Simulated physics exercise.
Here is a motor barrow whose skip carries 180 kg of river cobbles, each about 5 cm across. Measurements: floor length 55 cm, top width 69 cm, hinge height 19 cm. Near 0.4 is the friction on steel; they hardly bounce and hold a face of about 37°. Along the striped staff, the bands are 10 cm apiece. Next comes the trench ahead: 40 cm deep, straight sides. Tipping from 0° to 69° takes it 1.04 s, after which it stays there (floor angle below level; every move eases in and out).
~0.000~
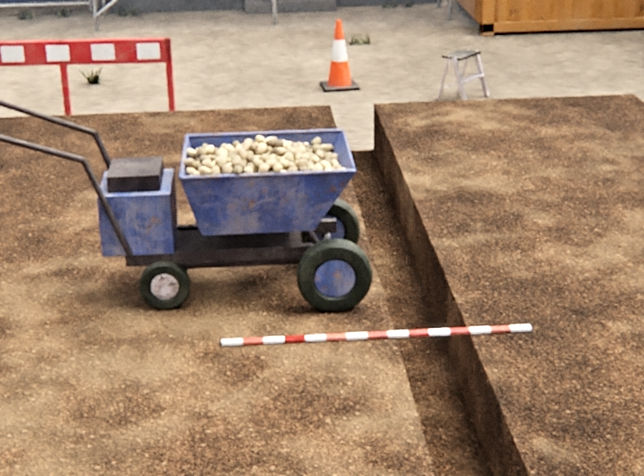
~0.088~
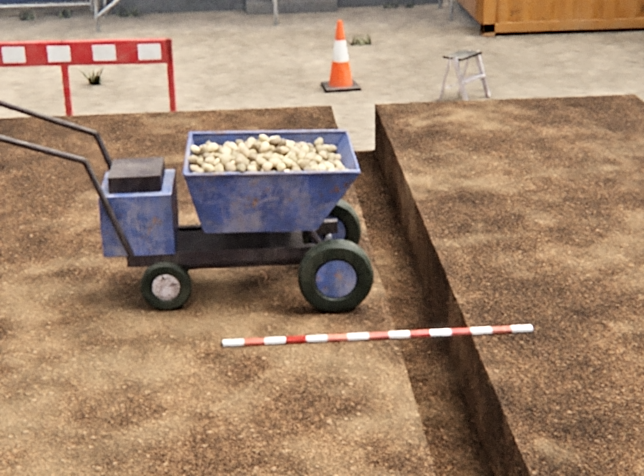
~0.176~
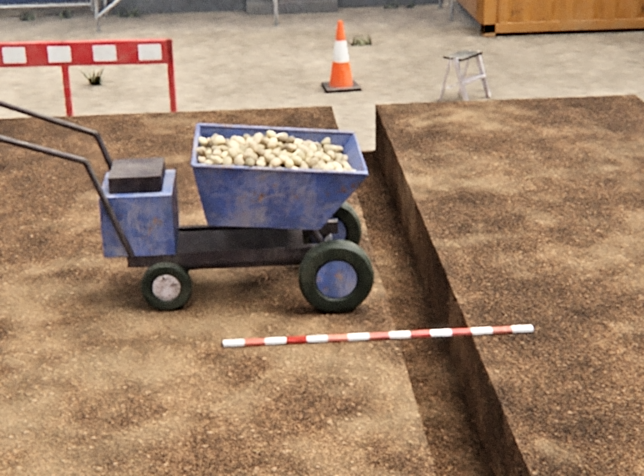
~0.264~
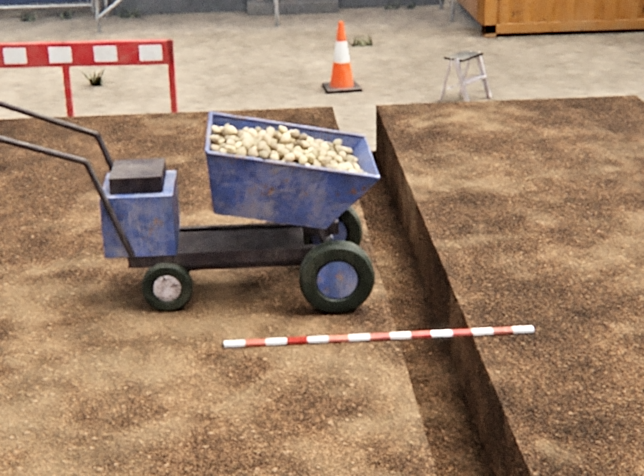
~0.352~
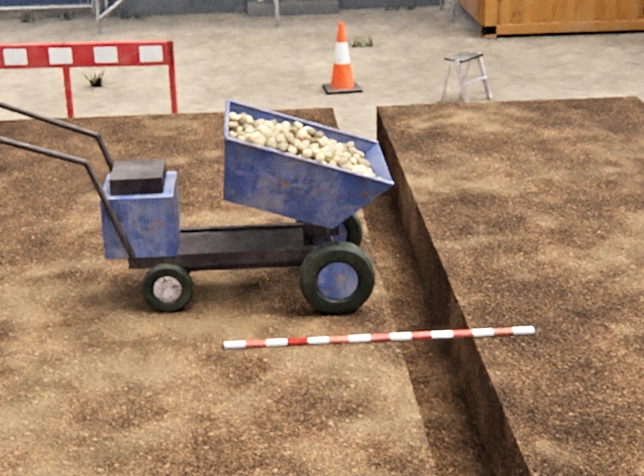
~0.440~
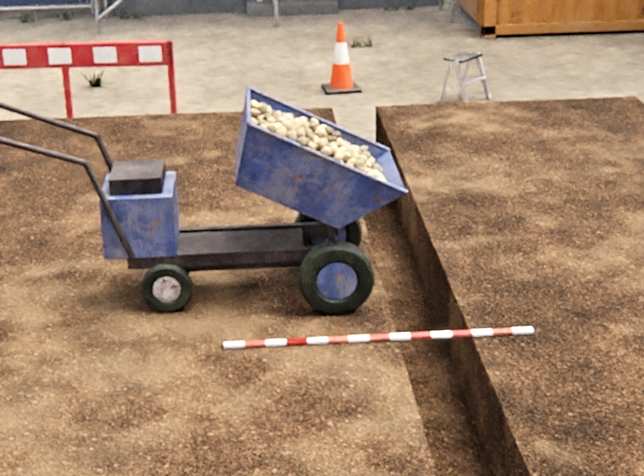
The blue skip of a motor barrow, heaped with pale cobbles, tilted slowly and then more steeply to the right, its left end rising, while the wheels stayed still beside a trench.
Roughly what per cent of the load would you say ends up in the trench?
I'd say 28 per cent ends up in the trench.
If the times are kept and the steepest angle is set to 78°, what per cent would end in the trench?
With that change, near 25 per cent.
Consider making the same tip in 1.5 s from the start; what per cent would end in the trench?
30 per cent.
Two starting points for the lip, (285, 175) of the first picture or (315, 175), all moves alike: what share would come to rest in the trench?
It comes to about 85 and 60 in a hundred.
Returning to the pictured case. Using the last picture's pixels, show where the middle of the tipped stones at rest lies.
About (484, 277).
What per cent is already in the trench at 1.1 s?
0 per cent or so by then.
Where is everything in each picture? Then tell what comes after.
The first frame shows lip at (355, 171), floor tilted 0°, highest stones at (266, 149).
In the second frame, the skip is at 1°, its lip at (359, 172); the top of the load is at (244, 148); the stones move at 0.3 m/s on average.
In the third frame, the skip is at 5°, its lip at (367, 174); the top of the load is at (251, 143); the stones move at 0.5 m/s on average.
The fourth frame shows lip at (379, 178), floor tilted 11°, highest stones at (241, 135); the stones move at 0.7 m/s on average.
In the fifth frame, the skip is at 18°, its lip at (393, 184); the top of the load is at (244, 126); the stones move at 0.9 m/s on average.
The sixth frame shows lip at (406, 193), floor tilted 27°, highest stones at (259, 114); the stones move at 1.0 m/s on average.
After 0.8 s the floor is at 58°; 100 % in the skip; the foremost stones are at (438, 210).
After 1.1 s the floor is at 69°; 66 % in the skip, 1 % in the trench, 33 % past the trench; the foremost stones are at (542, 280).
After 1.5 s the floor is at 69°; 37 % in the skip, 2 % in the trench, 60 % past the trench; the foremost stones are past the picture's edge.
After 3.4 s the floor is at 69°; 6 % in the skip, 28 % in the trench, 65 % past the trench; the foremost stones are past the picture's edge.
